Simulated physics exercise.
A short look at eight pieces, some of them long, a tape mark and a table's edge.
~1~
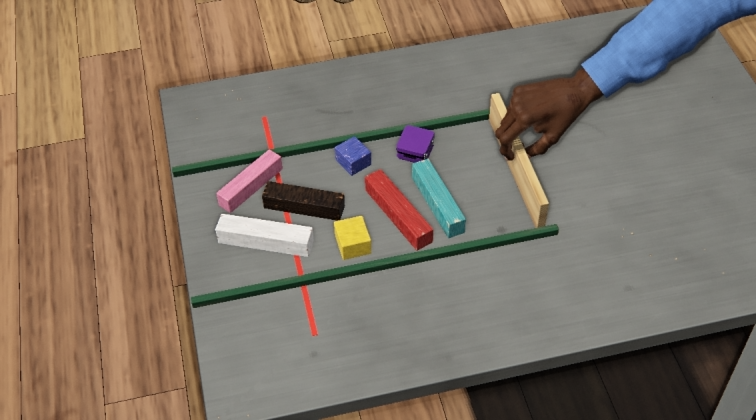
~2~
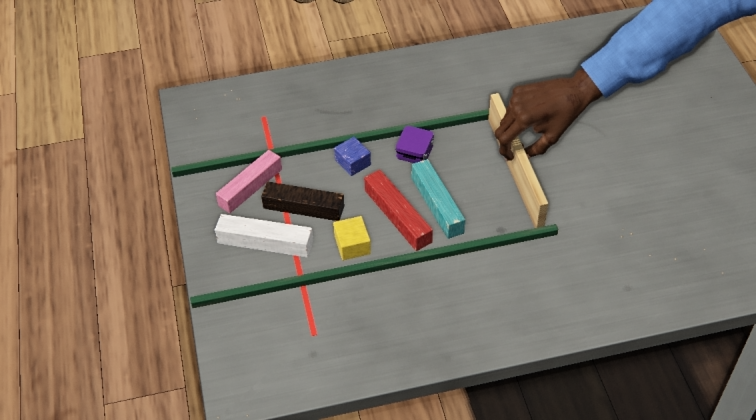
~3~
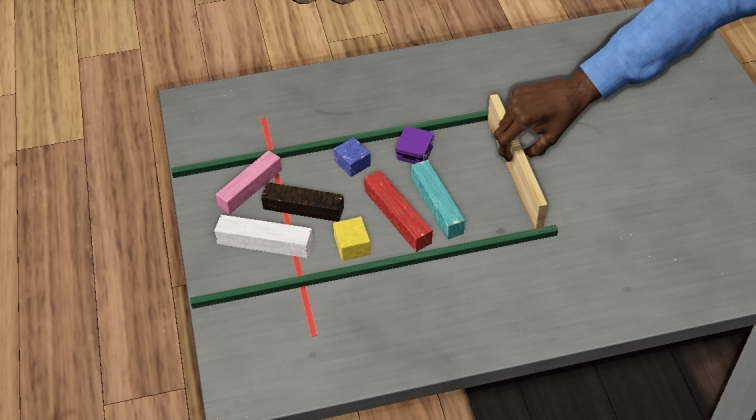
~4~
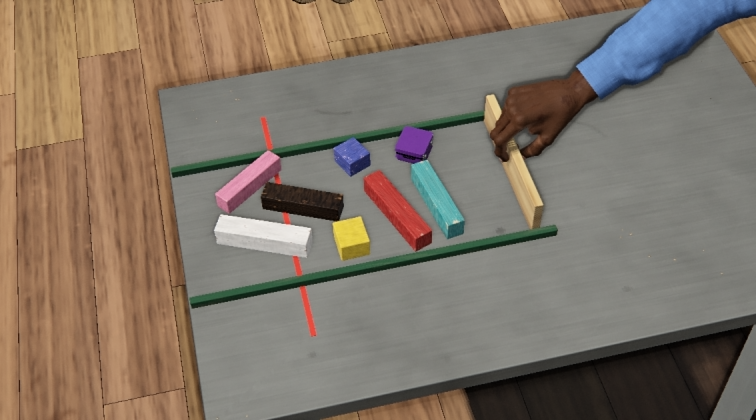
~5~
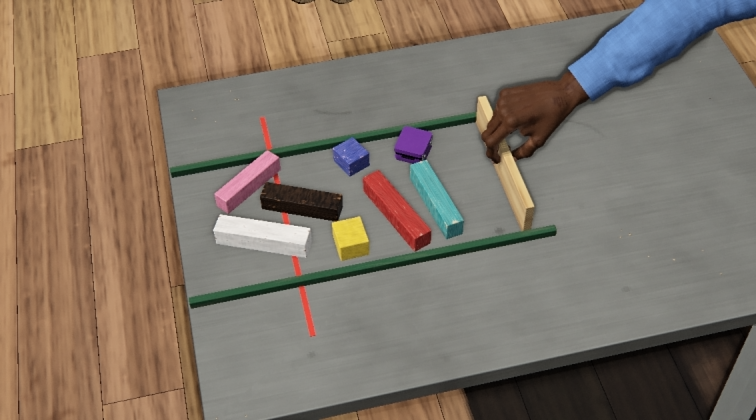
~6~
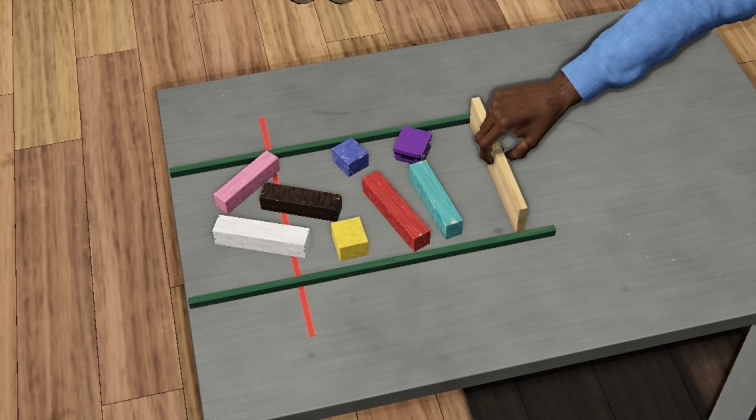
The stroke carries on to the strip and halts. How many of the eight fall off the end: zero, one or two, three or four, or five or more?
Outcome: The number that fall off is zero.
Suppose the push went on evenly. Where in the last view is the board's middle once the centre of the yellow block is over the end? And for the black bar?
For the yellow block at (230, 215), for the black bar at (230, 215).
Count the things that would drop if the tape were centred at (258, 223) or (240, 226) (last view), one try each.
Try by try, 1 and 2.
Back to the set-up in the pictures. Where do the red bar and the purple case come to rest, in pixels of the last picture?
The red bar stops around (261, 241); the purple case around (262, 182).
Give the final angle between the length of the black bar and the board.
Some 10 degrees.
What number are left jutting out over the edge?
The number is 2.
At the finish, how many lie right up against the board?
The number is 2.
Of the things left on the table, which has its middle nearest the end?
Foremost is the white bar.
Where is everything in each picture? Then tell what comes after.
Pink bar (250, 181); white bar (265, 235); black bar (304, 201); board (517, 159); tape (287, 216), in the first picture.
White bar (265, 236); turquoise bar (438, 198), in the second picture.
Black bar (303, 202); blue block (352, 157), in the third picture.
Pink bar (249, 182); red bar (397, 210), in the fourth picture.
White bar (263, 236); purple case (413, 147), in the fifth picture.
Pink bar (247, 182); white bar (262, 236); black bar (301, 202); board (497, 164); tape (285, 217), in the sixth picture.
Early on, none off yet; pink bar at rest near (247, 182); white bar at rest near (262, 236); black bar at rest near (301, 202).
A while later, none off yet; pink bar moving near (244, 180); white bar travelled a little near (240, 239); black bar travelled a little near (271, 209).
Finally, the number that fall off is zero.
